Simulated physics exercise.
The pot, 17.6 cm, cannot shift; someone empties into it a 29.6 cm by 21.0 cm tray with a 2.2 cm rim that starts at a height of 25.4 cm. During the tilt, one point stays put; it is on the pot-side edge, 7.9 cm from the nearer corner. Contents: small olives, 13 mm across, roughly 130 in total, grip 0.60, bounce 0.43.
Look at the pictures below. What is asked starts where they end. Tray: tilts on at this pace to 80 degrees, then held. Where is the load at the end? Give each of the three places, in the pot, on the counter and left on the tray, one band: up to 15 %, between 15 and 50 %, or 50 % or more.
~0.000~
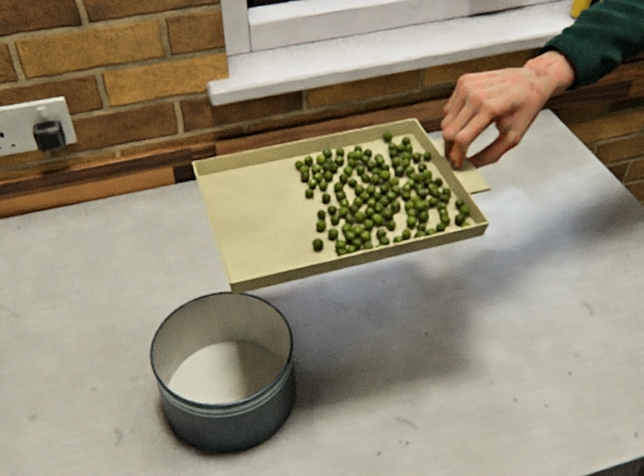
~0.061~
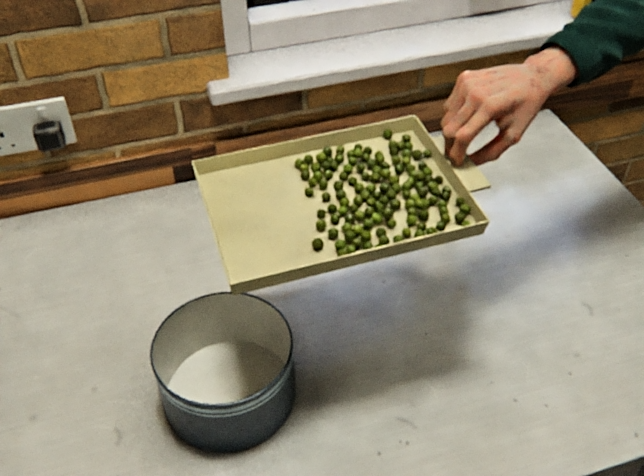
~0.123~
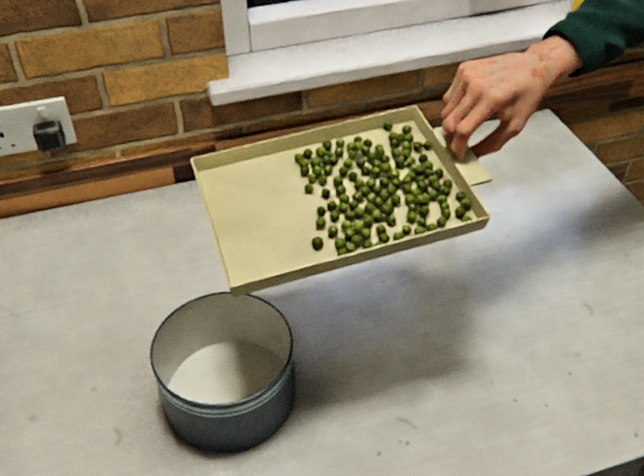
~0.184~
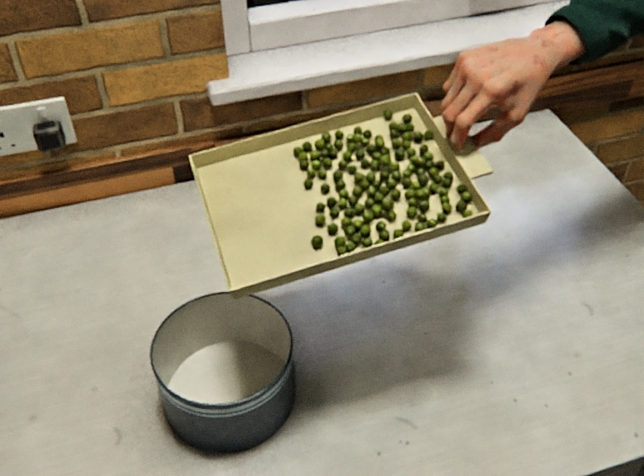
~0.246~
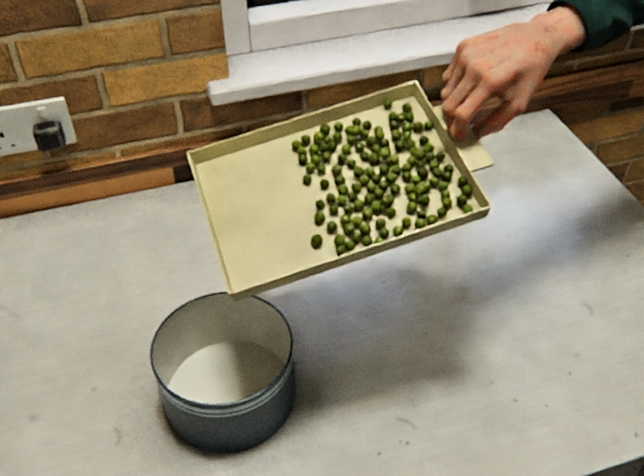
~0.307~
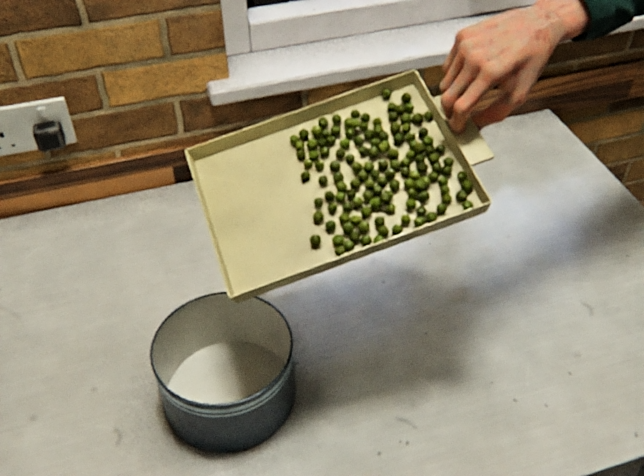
Pot: Up to 15 %; counter: Up to 15 %; tray: 50 % or more.
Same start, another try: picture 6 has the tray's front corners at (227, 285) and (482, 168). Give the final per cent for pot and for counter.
Pot: 10, counter: 10.
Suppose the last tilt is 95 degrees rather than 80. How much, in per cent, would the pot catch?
It would land at about 55 percent.
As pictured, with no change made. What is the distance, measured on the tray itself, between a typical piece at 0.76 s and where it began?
Roughly 10 cm.
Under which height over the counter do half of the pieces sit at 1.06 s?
About 30 cm.
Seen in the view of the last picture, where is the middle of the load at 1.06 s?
At about (298, 241).
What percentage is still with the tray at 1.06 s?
It's roughly 100 percent.
After 0.76 s, tilt 47 degrees; the tray holds 100 %, the pot 0 %.
After 1.06 s, tilt 67 degrees; the tray holds 100 %, the pot 0 %.
After 1.47 s, tilt 80 degrees; the tray holds 95 %, the pot 0 %.
By 2.1 s all is still; pot 5 %, counter 5 %, tray 90 %.
